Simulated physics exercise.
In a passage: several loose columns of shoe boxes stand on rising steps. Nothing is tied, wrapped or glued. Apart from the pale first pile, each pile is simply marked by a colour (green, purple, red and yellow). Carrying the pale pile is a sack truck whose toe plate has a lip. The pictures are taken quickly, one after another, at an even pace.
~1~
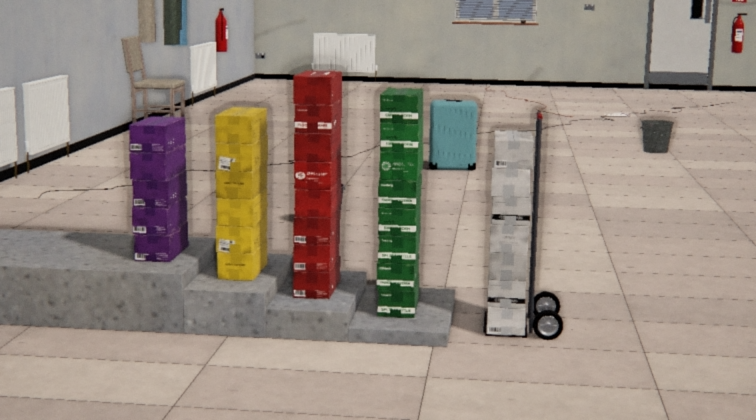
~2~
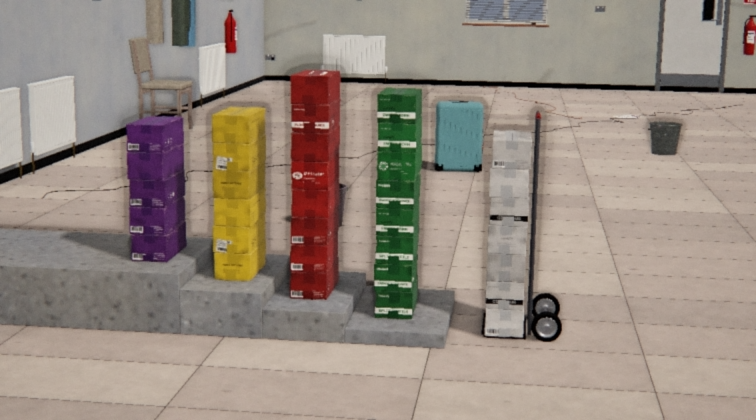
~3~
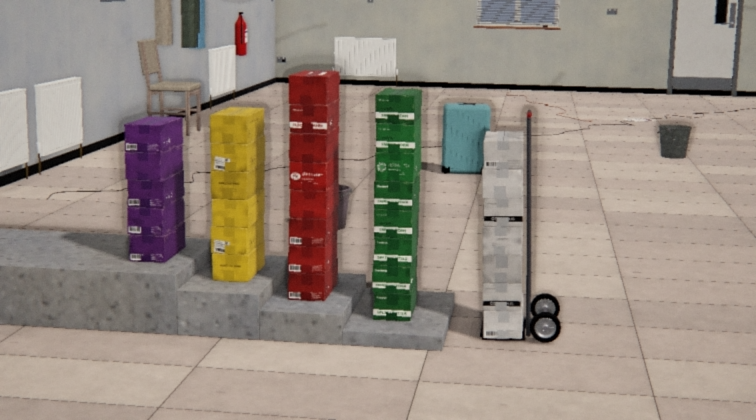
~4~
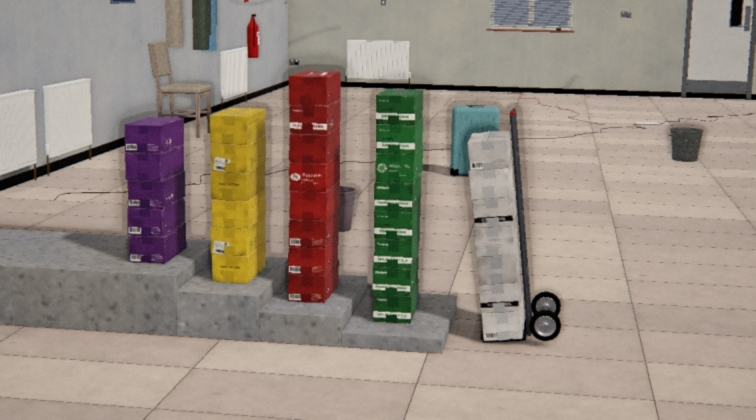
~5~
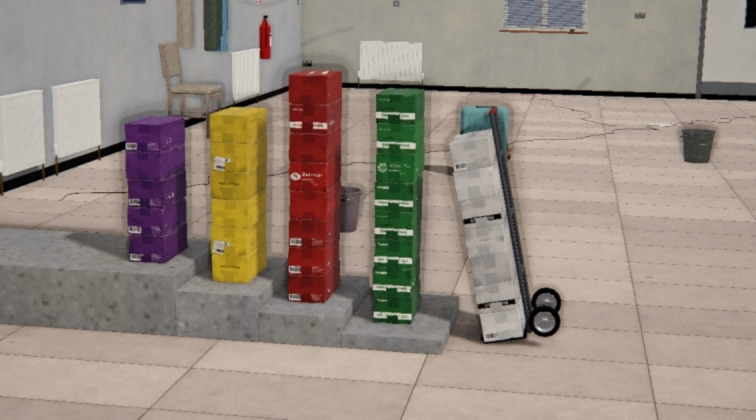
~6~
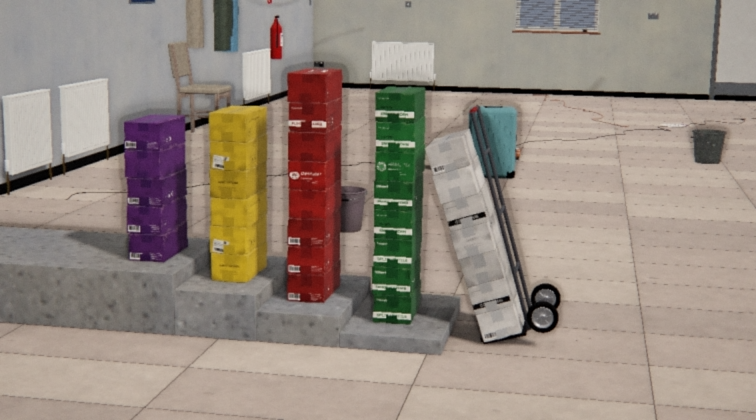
The clip shows purple, yellow, red and green columns of boxes standing still on grey steps, while a hand truck beside them, upright at first, tilts gradually to the left with its pale stack of boxes leaning toward the green column.
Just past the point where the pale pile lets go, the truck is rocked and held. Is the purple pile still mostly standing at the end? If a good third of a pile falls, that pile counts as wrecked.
No, it falls.
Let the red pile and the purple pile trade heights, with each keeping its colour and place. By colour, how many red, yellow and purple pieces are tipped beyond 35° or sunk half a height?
Red: 2, yellow: 5, purple: 8.
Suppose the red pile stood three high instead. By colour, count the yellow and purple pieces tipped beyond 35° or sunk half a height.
Pieces down at the end - yellow: 6, purple: 5.
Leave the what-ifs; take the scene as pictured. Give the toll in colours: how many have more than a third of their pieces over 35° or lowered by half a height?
4.
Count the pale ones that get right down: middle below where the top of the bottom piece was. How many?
Pale pieces: 1.
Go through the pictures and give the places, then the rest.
In the first picture (pixels give the middle of a visible side; the camera moves round a little), truck frame (538, 162) level; top purple box (147, 139); top green box (399, 109); none of the others has stirred.
In the second picture, truck frame (536, 163) level; top purple box (144, 139).
In the third picture, truck frame (529, 162) rocked barely; top purple box (142, 139).
In the fourth picture, truck frame (515, 161) rocked a little, top of the pale pile leaning a little; top purple box (142, 139); none of the others has stirred.
In the fifth picture, truck frame (499, 158) rocked a little, top of the pale pile leaning a little; top purple box (143, 138); none of the others has stirred.
In the sixth picture, truck frame (484, 156) rocked clearly, top of the pale pile leaning clearly; top purple box (142, 136); top green box (395, 108); none of the others has stirred.
Shortly afterwards, 7 of the pale pile down; none of the 5 purple boxes down (0 of 27 in all colours); top purple box unmoved; top green box tilted a little.
Next, 7 of the pale pile down; none of the 5 purple boxes down (0 of 27 in all colours); top purple box unmoved; top green box tilted clearly, a little lower.
Some moments later, 7 of the pale pile down; none of the 5 purple boxes down (13 of 27 in all colours); top purple box tilted a little; top green box tilted well over, some two heights lower.
Afterwards, 7 of the pale pile down; 4 of the 5 purple boxes down (21 of 27 in all colours); top purple box on its side; top red box tilted steeply, some three heights lower.
In the end, 7 of the pale pile down; 4 of the 5 purple boxes down (21 of 27 in all colours); top purple box on its side; top yellow box tilted well over, some three heights lower. From the last view, middles, top yellow box near (20, 210).
